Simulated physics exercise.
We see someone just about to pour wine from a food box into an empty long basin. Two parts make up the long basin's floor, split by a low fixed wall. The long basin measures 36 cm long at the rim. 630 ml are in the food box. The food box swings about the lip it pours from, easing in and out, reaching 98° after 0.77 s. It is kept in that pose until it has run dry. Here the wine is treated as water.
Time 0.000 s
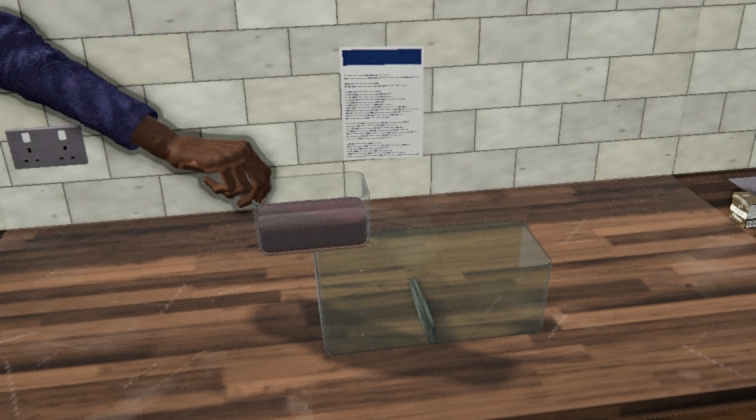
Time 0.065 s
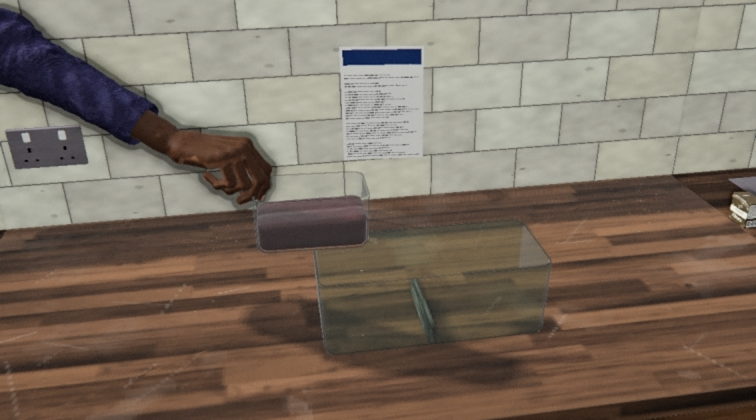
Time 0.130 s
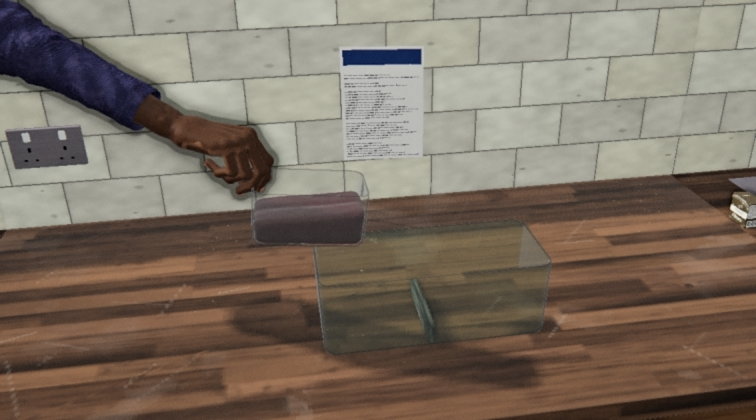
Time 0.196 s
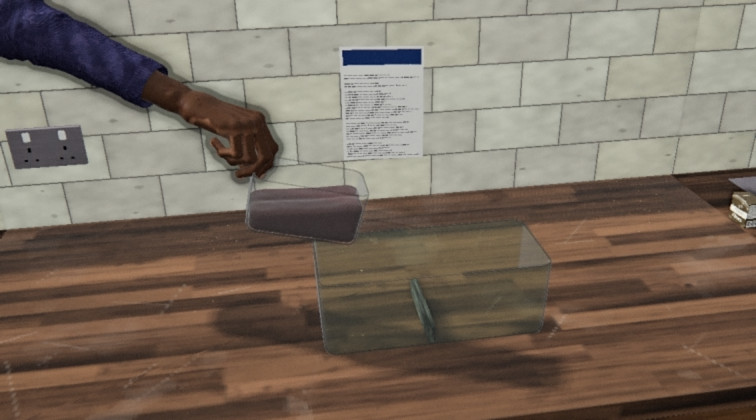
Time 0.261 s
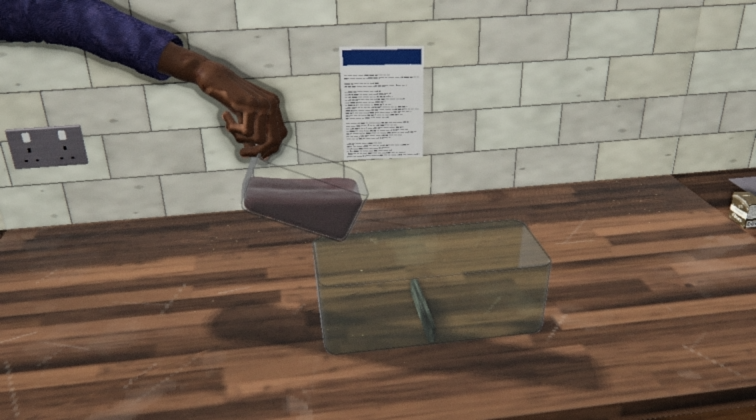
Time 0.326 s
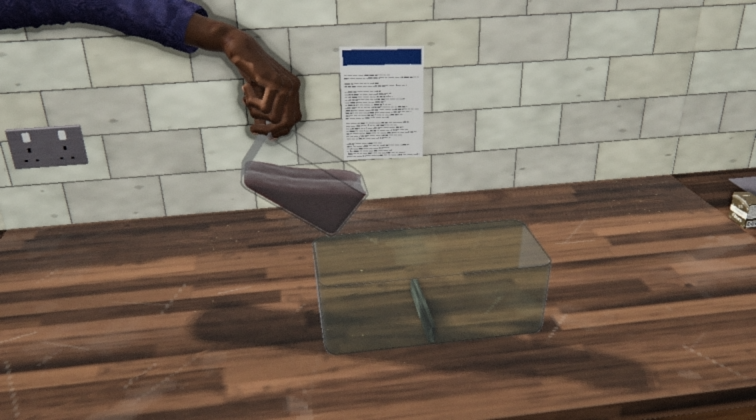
On a wooden worktop by a tiled wall, a hand tilted a clear box of dark liquid steadily further to the right, its left end rising, above an empty glass basin with a low divider.
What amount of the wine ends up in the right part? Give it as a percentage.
74 %.
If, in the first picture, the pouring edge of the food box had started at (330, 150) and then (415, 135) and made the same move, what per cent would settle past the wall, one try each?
Around 50 per cent first, around 80 per cent next.
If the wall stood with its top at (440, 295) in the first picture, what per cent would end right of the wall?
With the wall placed like that, close to 50 per cent.
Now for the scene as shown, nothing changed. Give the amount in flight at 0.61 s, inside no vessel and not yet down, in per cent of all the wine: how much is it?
It comes to about 54 percent.
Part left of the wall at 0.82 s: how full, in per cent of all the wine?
The left part holds some 7 per cent.
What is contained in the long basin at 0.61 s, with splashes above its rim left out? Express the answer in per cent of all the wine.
8 %, give or take.
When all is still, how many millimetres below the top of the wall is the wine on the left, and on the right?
Looks like roughly 24 mm on the left and roughly 12 mm on the right.
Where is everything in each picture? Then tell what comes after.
The first picture shows tilt 0°; pouring edge (366, 185); surface from (258, 215) to (364, 206); the long basin's rim runs from (316, 262) to (537, 242); the wall's top is at (423, 303).
The second picture shows tilt 2°; pouring edge (365, 185); surface from (257, 214) to (363, 205).
The third picture shows tilt 7°; pouring edge (365, 185); surface from (254, 210) to (362, 200).
The fourth picture shows tilt 15°; pouring edge (365, 185); surface from (249, 201) to (359, 195).
The fifth picture shows tilt 25°; pouring edge (365, 185); surface from (245, 187) to (360, 188).
The sixth picture shows tilt 37°; pouring edge (364, 185); surface from (243, 170) to (363, 180).
Then, 0.61 s in, the tilt is 88° and 39 per cent is still to pour, 7 is left of the wall and 1 right of it.
Then, 0.82 s in, the tilt is 98° and 11 per cent is still to pour, 7 is left of the wall and 69 right of it.
Then, 1.03 s in, the tilt is 98° and 3 per cent is still to pour, 18 is left of the wall and 73 right of it.
Then, 1.27 s in, the tilt is 98° and 0 per cent is still to pour, 23 is left of the wall and 74 right of it.
Finally, 24 per cent lies left of the wall, 74 right of it and 2 outside.
